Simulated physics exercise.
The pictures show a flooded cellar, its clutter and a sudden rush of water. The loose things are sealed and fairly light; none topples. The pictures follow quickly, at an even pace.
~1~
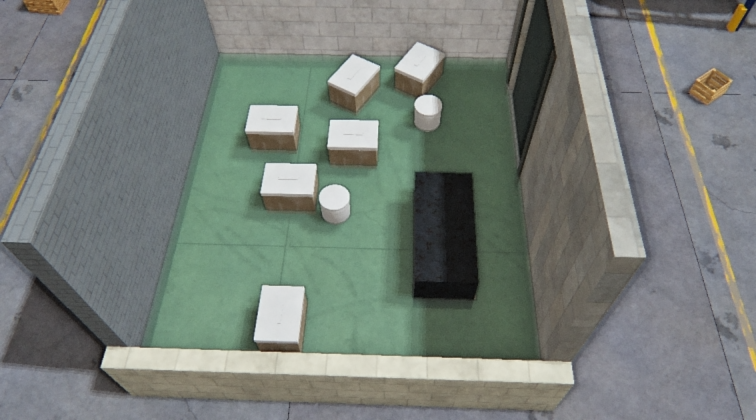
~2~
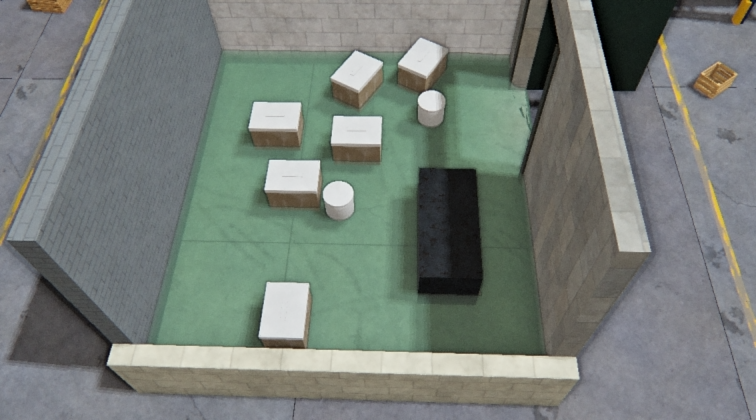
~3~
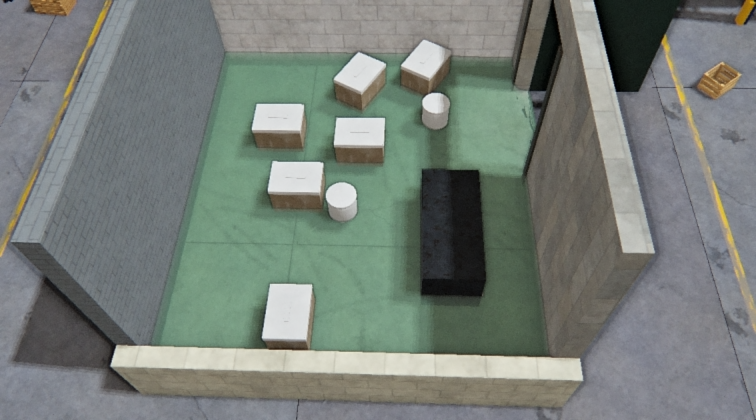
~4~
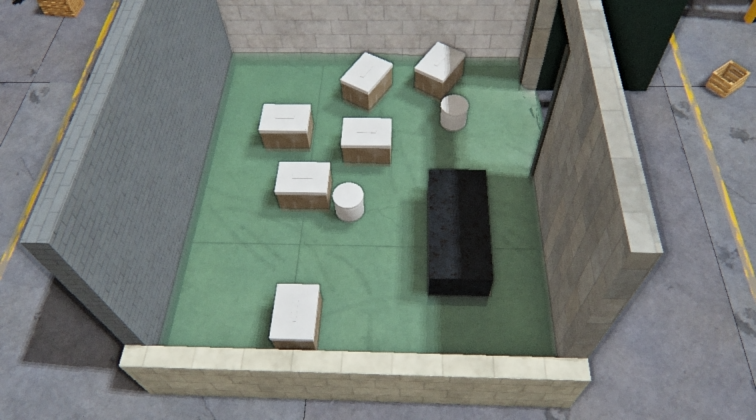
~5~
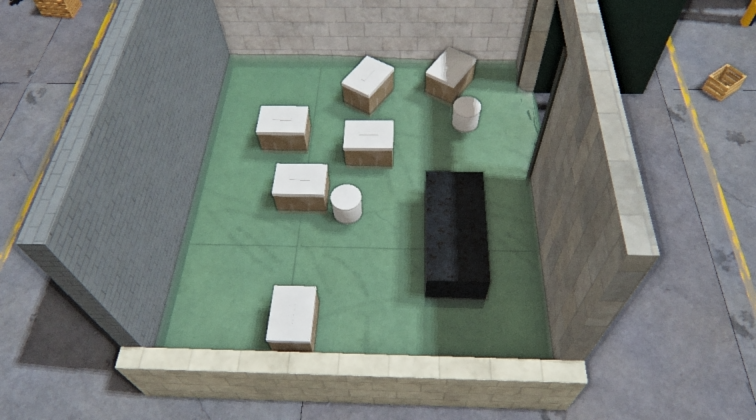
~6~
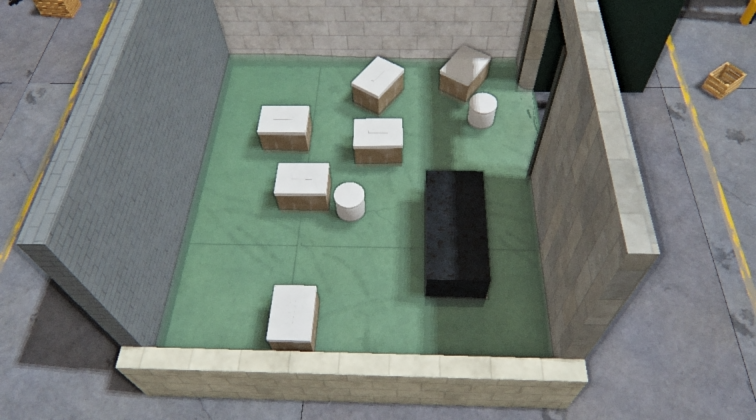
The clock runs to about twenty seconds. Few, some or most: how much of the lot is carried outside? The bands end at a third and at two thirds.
Share: Two thirds or above.
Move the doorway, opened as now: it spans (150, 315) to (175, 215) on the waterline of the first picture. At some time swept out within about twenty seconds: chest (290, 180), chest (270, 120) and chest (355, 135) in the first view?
In turn: Out, gone, gone.
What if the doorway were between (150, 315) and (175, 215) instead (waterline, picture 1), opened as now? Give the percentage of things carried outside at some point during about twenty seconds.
I make it 80 per cent.
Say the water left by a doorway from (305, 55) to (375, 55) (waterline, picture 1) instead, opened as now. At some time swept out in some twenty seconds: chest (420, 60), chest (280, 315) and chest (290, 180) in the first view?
In that order: Carried outside, left behind, through.
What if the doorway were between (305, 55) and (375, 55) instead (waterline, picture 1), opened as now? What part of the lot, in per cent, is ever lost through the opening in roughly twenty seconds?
About 90 per cent.
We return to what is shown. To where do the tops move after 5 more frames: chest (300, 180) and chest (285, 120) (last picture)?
Around (337, 158) and (323, 107).
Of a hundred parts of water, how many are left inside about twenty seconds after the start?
Some 36 per cent.
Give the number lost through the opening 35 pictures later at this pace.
It comes to 7.
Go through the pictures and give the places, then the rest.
A pail at (428, 105) floats; a chest at (420, 61), afloat; 0 of 8 have shifted, in the first frame.
A pail at (432, 101) floats; a chest at (423, 56), afloat; 0 of 8 have shifted, in the second frame.
A pail at (436, 103), afloat; a chest at (426, 58) floats; 0 of 8 have shifted, in the third frame.
A pail at (455, 105) floats, close to its start; a chest at (440, 61), afloat, close to its start; 2 of 8 have shifted, in the fourth frame.
A pail at (467, 106) floats, a stride from its start; a chest at (451, 65) floats, close to its start; 3 of 8 have shifted, in the fifth frame.
A pail at (483, 103) floats, a stride from its start; a chest at (466, 64), afloat, a stride from its start; 4 of 8 have shifted, in the sixth frame.
A moment on, 2 of 8 are out; 6 afloat.
Next, 4 of 8 are out; 4 afloat.
Later, 7 of 8 are out; 1 afloat.
In the end, 7 of 8 are out; 1 afloat.
